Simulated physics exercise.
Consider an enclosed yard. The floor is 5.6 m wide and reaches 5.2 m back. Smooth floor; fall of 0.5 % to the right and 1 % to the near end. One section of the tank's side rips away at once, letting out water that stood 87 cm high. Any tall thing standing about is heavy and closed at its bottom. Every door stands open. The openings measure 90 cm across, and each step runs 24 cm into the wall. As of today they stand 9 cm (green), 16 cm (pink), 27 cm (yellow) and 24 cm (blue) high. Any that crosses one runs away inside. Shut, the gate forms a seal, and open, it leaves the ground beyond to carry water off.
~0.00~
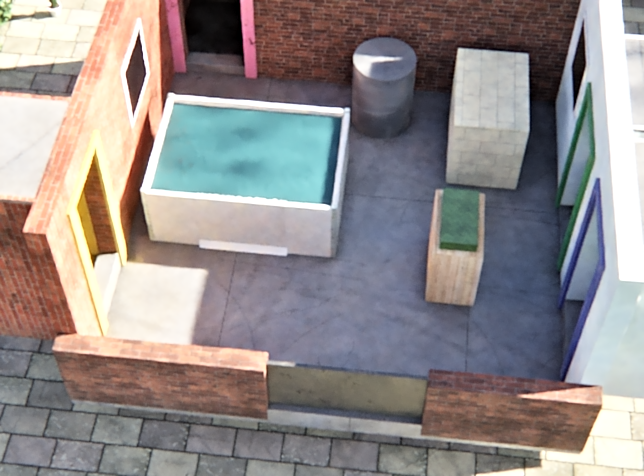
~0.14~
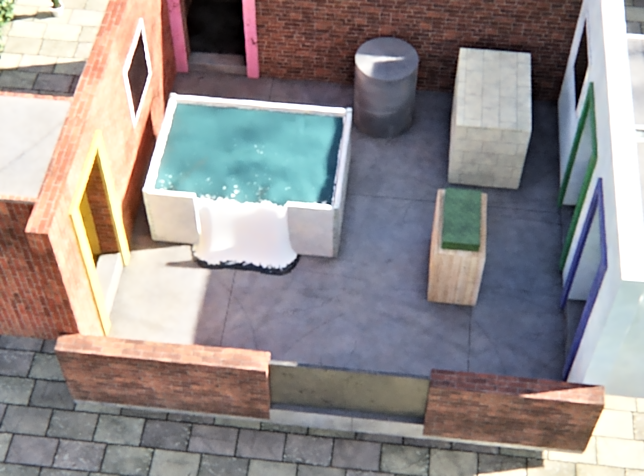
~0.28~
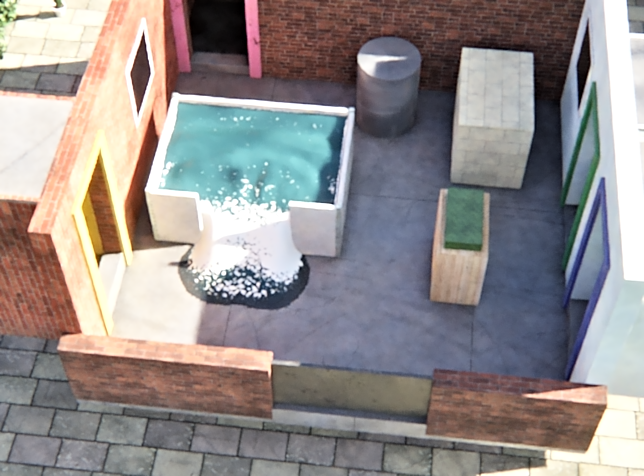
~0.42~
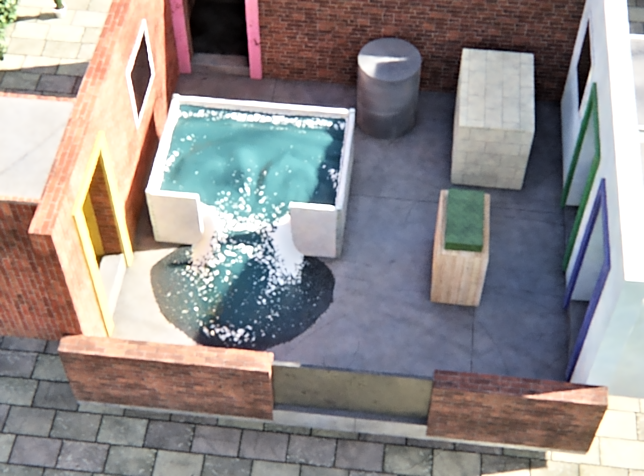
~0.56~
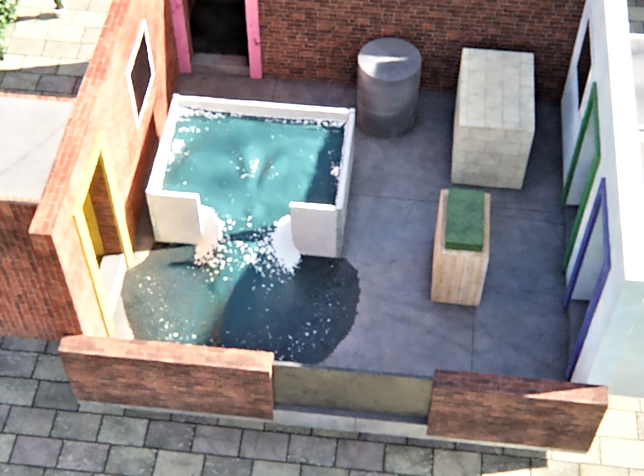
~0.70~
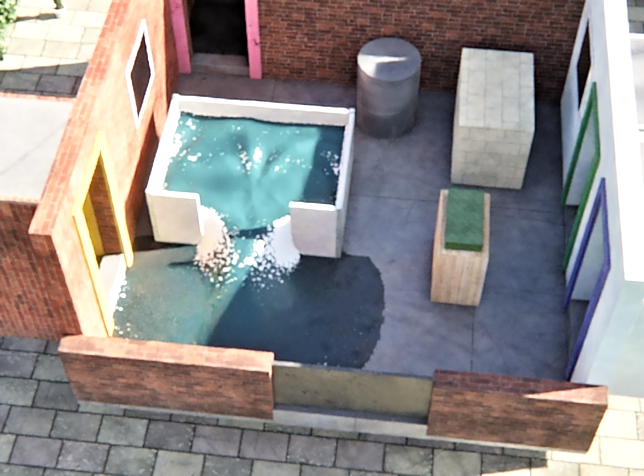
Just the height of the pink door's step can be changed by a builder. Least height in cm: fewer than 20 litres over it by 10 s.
Approx. 14.5 cm.
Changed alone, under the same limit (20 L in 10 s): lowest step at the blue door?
For the blue door, about 24 cm.
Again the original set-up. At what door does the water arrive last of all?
Answer: Pink.
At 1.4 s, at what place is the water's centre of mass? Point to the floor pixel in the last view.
(248, 256) or so.
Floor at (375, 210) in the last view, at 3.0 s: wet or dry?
At that moment it's not yet touched.
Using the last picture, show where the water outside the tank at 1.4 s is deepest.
(98, 373).
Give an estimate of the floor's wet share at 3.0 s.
Near 55 per cent of the open floor.
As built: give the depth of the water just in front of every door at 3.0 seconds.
Depths in cm: Green 7, pink 0, yellow 21, blue 26.
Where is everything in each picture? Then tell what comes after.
In the first picture, still water, 87 cm deep, in the tank at (249, 154); the pink door at (211, 21) is dry.
In the second picture, water pours out at (244, 228) and has run 0.3 m, to (205, 263); about 13 cm deep outside, 87 cm at the back.
In the third picture, water pours out at (246, 230) and has run 0.9 m, to (214, 299); about 15 cm deep outside, 84 cm at the back.
In the fourth picture, water pours out at (247, 232) and has run 1.5 m, to (211, 341); about 10 cm deep outside, 75 cm at the back.
In the fifth picture, the gap is at (247, 232), the front 2.1 m out at a hidden place; the back of the tank holds 74 cm.
In the sixth picture, the gap is at (247, 232), the front 2.2 m out at a hidden place; the back of the tank holds 71 cm; the pink door at (216, 21), 3.2 m from the gap, is still 3.2 m from the nearest water.
After 1.4 s water covers 30 % of the floor, deepest (66 cm) near (98, 373); it has not reached the pink door.
After 3.0 s water covers 55 % of the floor, deepest (36 cm) near (98, 373); it has not reached the pink door.
After 10.0 s water covers 95 % of the floor, deepest (18 cm) near (293, 393); 8 cm at the pink door, 13 litres in over its 16 cm step.
At the pink door as built, the water arrived by 3.2 s and peaked near 19 cm at 3.8 s.
With a step of 13.5 cm, 26 litres would have come in within the 10 s; with 18 cm, 7 litres. So under 20 litres takes about 14.5 cm.
